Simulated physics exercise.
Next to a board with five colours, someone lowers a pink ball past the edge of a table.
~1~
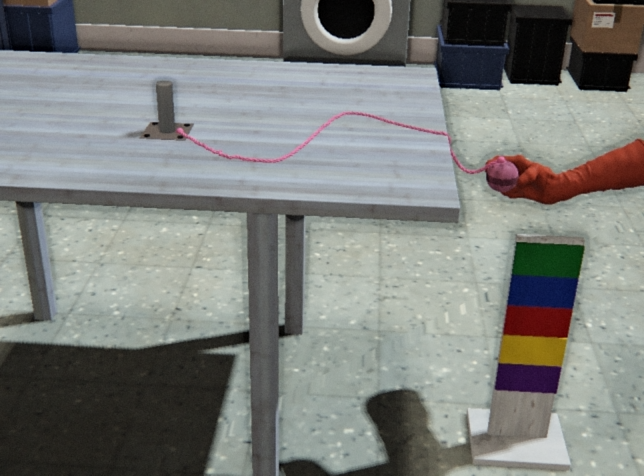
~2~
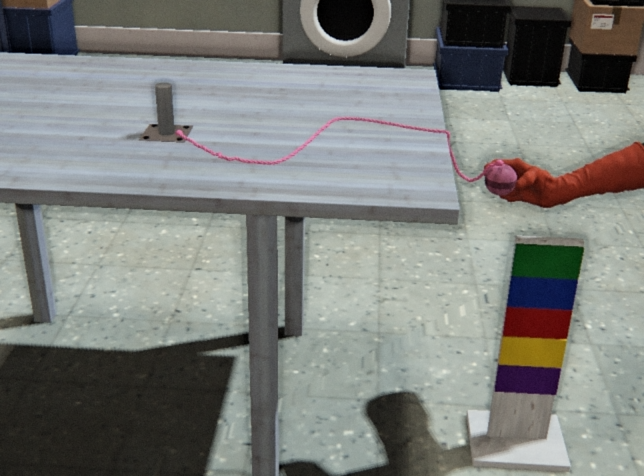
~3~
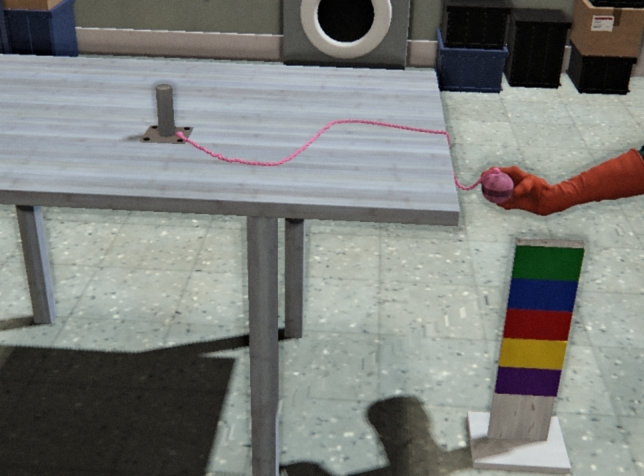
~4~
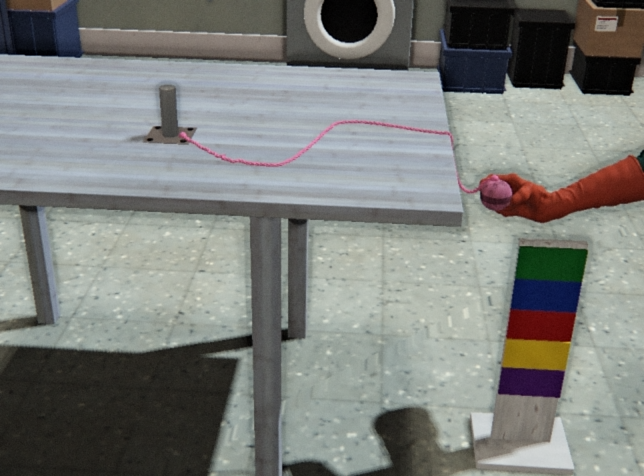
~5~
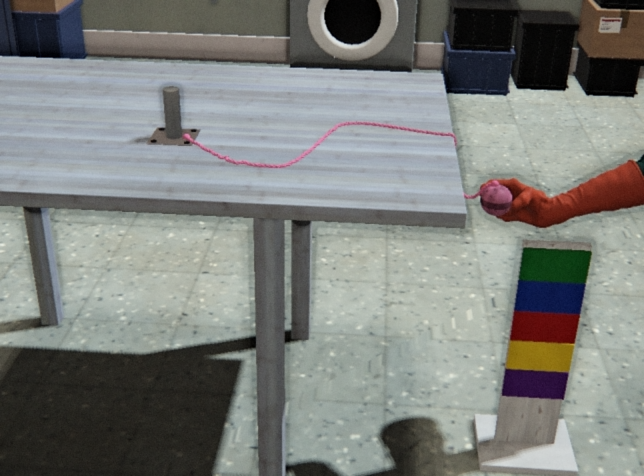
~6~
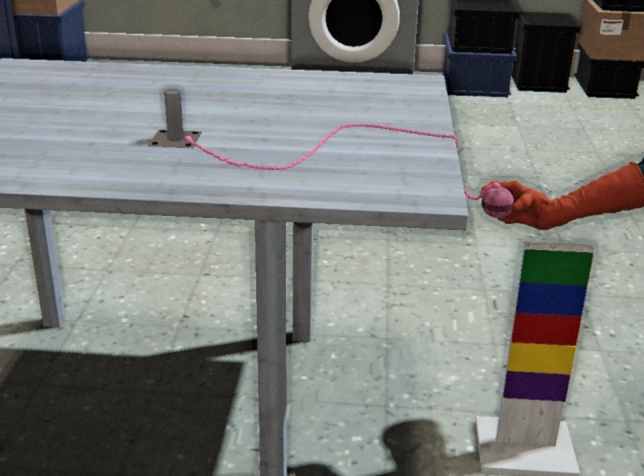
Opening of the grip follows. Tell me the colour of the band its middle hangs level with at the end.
Yellow.
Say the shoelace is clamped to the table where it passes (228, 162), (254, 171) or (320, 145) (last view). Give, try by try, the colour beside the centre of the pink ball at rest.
In order: Red; red; blue.
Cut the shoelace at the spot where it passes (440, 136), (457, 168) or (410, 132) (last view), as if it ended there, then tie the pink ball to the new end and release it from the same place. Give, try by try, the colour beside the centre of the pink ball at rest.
Green; blue; above them all.
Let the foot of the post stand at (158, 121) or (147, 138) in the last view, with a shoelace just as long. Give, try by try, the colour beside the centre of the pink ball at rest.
Taking the two spots in turn: Red, then red.
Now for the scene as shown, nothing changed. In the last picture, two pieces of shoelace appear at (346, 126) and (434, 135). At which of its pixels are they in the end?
In that view they reach (457, 161) and (450, 246).
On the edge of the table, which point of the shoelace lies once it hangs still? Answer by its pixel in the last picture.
That spot is around (346, 126).
A little later, ball near (409, 366); level with yellow.
Next, ball near (448, 361); level with yellow.
When it is over, ball near (436, 363); level with yellow. Its middle rests at the yellow band.
